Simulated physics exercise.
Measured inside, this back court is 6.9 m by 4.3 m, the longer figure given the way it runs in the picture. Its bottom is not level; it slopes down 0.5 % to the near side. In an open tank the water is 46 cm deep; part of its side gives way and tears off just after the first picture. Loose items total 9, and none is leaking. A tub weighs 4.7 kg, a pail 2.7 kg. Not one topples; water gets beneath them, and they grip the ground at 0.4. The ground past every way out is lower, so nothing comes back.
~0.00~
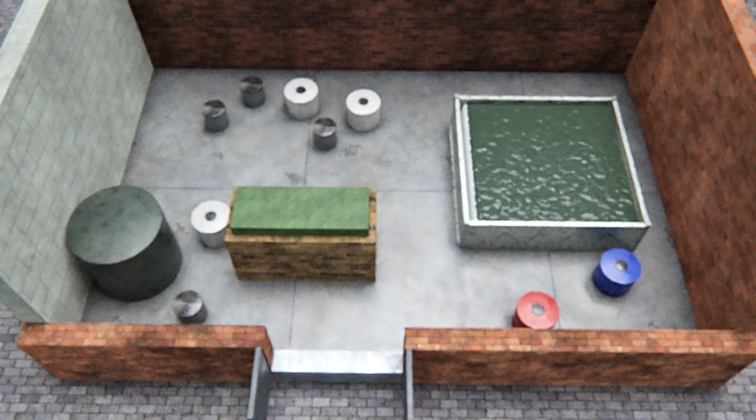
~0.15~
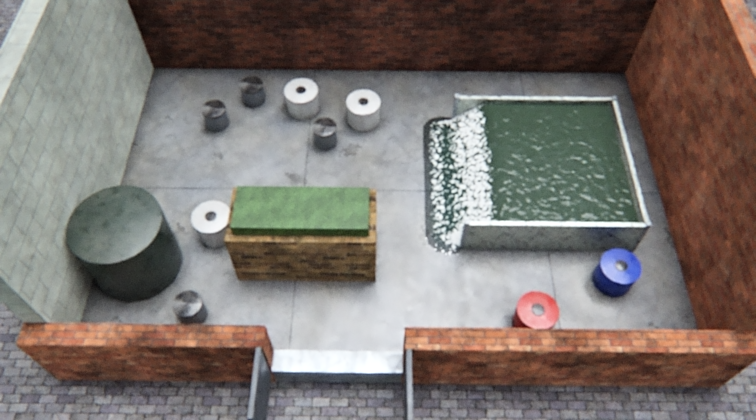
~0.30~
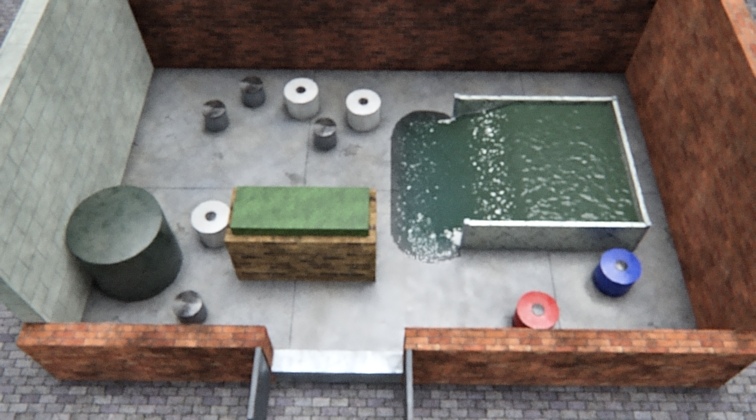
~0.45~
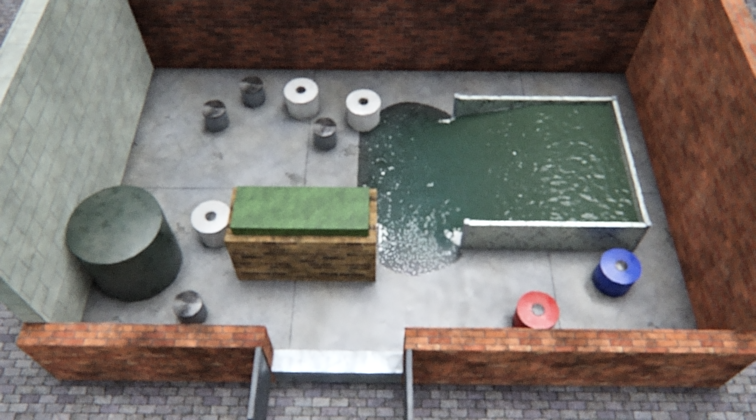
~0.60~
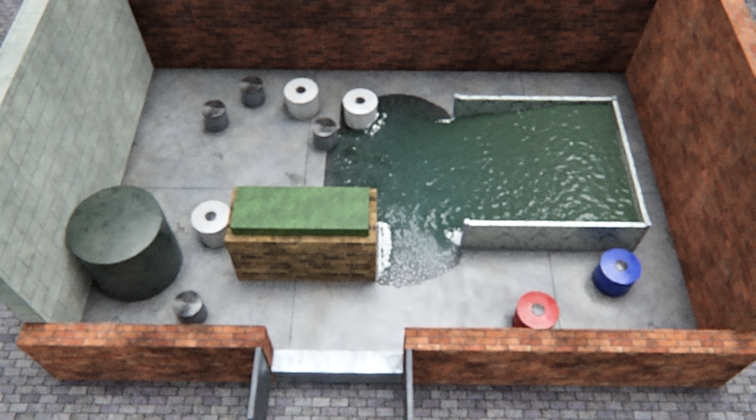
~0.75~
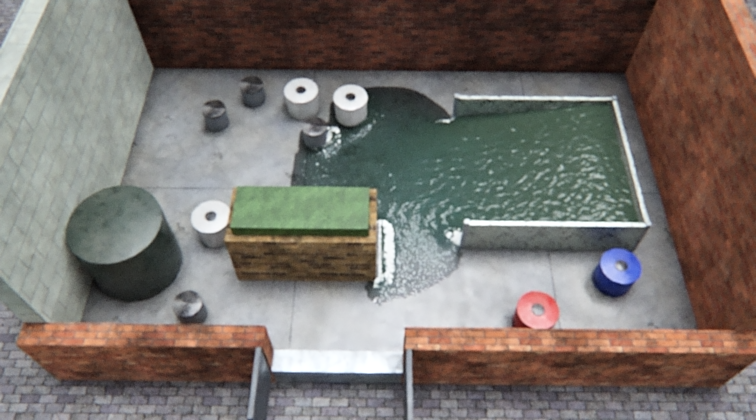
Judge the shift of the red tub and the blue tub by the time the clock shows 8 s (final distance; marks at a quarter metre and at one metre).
As I see it, the red tub ends up a bit displaced. The blue tub ends up pretty much in place.
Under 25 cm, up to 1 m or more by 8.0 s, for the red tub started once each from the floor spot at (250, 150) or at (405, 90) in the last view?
Well, the first time it drifts a modest way, and the second time it covers a big distance.
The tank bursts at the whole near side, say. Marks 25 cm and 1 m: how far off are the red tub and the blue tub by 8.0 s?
The red tub is swept a long way; the blue tub is swept a long way.
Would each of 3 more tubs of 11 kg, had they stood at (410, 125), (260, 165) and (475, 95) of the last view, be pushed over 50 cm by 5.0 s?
The first one ends up beyond that, the second beyond that, the third inside that.
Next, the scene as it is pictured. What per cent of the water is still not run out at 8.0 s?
Some 92 per cent remains.
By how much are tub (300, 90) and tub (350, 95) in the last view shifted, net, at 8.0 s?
Taking them in turn, the shifts are 80 cm and 120 cm.
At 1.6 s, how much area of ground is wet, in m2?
Wet: Near 15 m2.
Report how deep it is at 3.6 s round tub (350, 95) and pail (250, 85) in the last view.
I'd put it at 18 cm and 28 cm respectively.
After 1.6 s the red tub is near (538, 310), 0.0 m from its start, aground; the blue tub is near (621, 266), 0.0 m from its start, aground; 0 of 9 are out; 1 afloat.
After 3.6 s the red tub is near (572, 287), 0.5 m from its start, aground; the blue tub is near (621, 266), 0.0 m from its start, aground; 0 of 9 are out; 5 afloat.
After 5.6 s the red tub is near (585, 278), 0.7 m from its start, aground; the blue tub is near (621, 266), 0.0 m from its start, aground; 0 of 9 are out; 7 afloat.
After 8.0 s the red tub is near (585, 278), 0.7 m from its start, aground; the blue tub is near (621, 266), 0.0 m from its start, aground; 0 of 9 are out; 7 afloat.
